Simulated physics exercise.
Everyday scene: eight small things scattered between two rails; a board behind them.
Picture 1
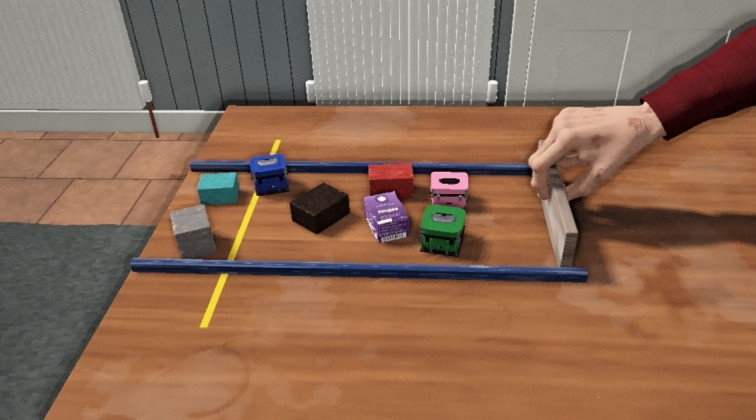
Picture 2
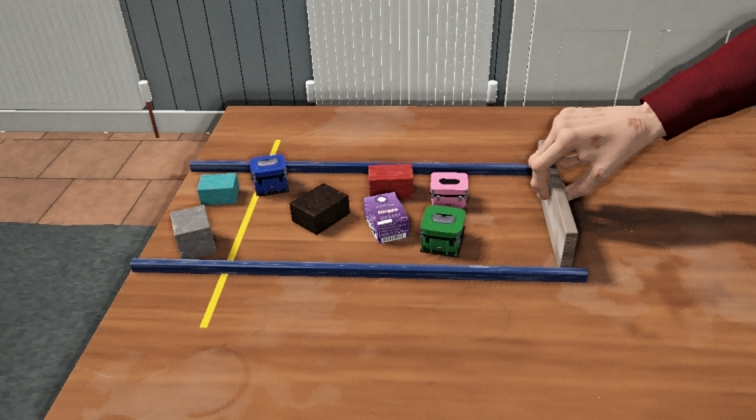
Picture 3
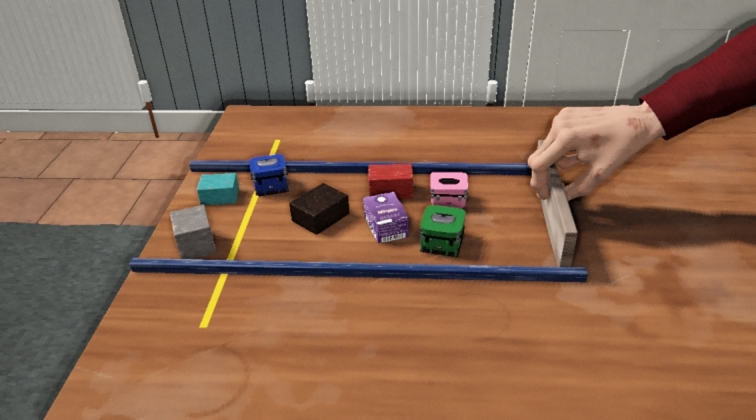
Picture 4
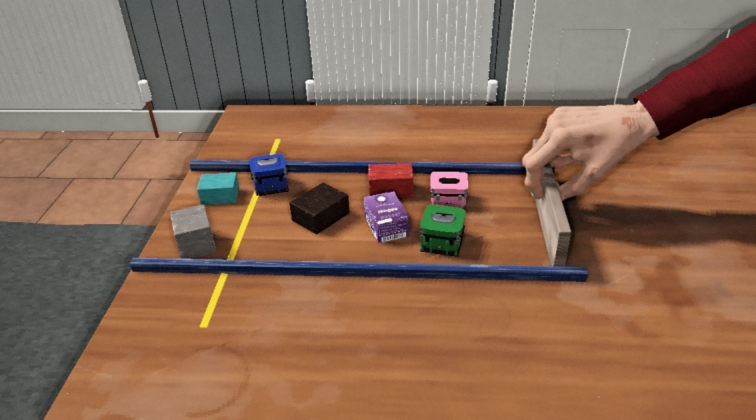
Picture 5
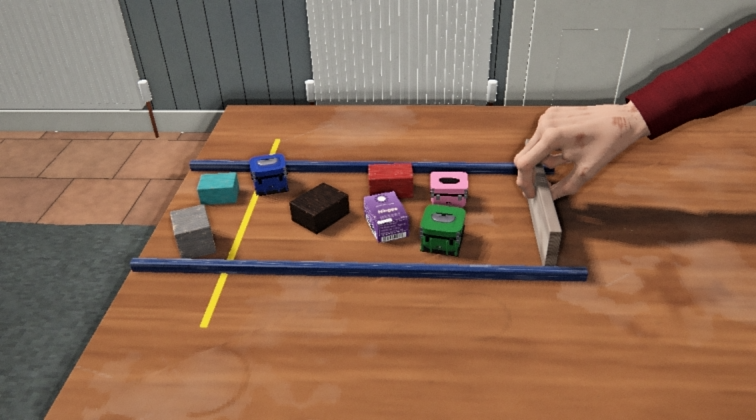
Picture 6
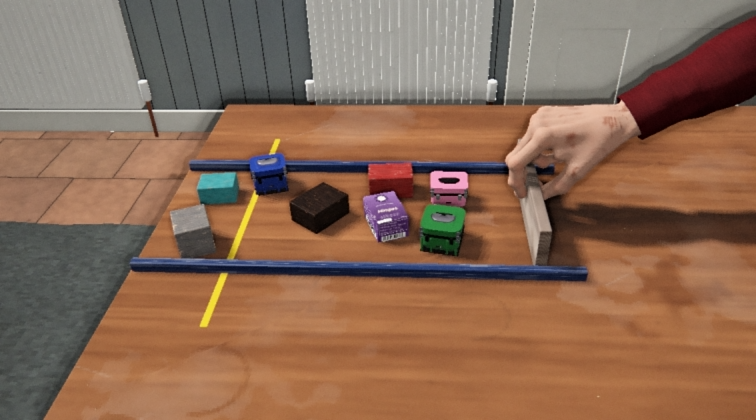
In the video, eight small boxes, blocks and cases sit between two blue rails on a wooden table, near a yellow line, while a hand holds a board at the right, then slides it slightly left without touching them.
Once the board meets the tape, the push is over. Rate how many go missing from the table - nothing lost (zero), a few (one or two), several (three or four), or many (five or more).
A few, one or two.
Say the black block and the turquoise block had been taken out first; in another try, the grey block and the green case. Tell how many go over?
0, then 0.
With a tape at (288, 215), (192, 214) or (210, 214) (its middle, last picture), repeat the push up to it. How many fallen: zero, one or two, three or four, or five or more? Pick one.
In turn: Zero, at least five, 3 or 4.
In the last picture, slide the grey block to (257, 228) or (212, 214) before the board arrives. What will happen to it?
Grey block: Holds firm; holds firm.
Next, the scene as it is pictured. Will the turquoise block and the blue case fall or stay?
First, the turquoise block does not stay; then the blue case does not stay.
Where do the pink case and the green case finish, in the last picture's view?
Pink case: About (236, 191); green case: About (212, 240).
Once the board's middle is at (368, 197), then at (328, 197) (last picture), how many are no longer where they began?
That gives 5 for the first and 7 for the second.
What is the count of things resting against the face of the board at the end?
The number is 3.
Soon after, none off yet; grey block at rest near (193, 232); turquoise block at rest near (219, 188); blue case at rest near (269, 174).
After that, none off yet; grey block at rest near (193, 232); turquoise block moving near (209, 190); blue case displaced about its own width near (243, 174).
In the end, the number that fall off is one or two; gone, blue case and turquoise block.
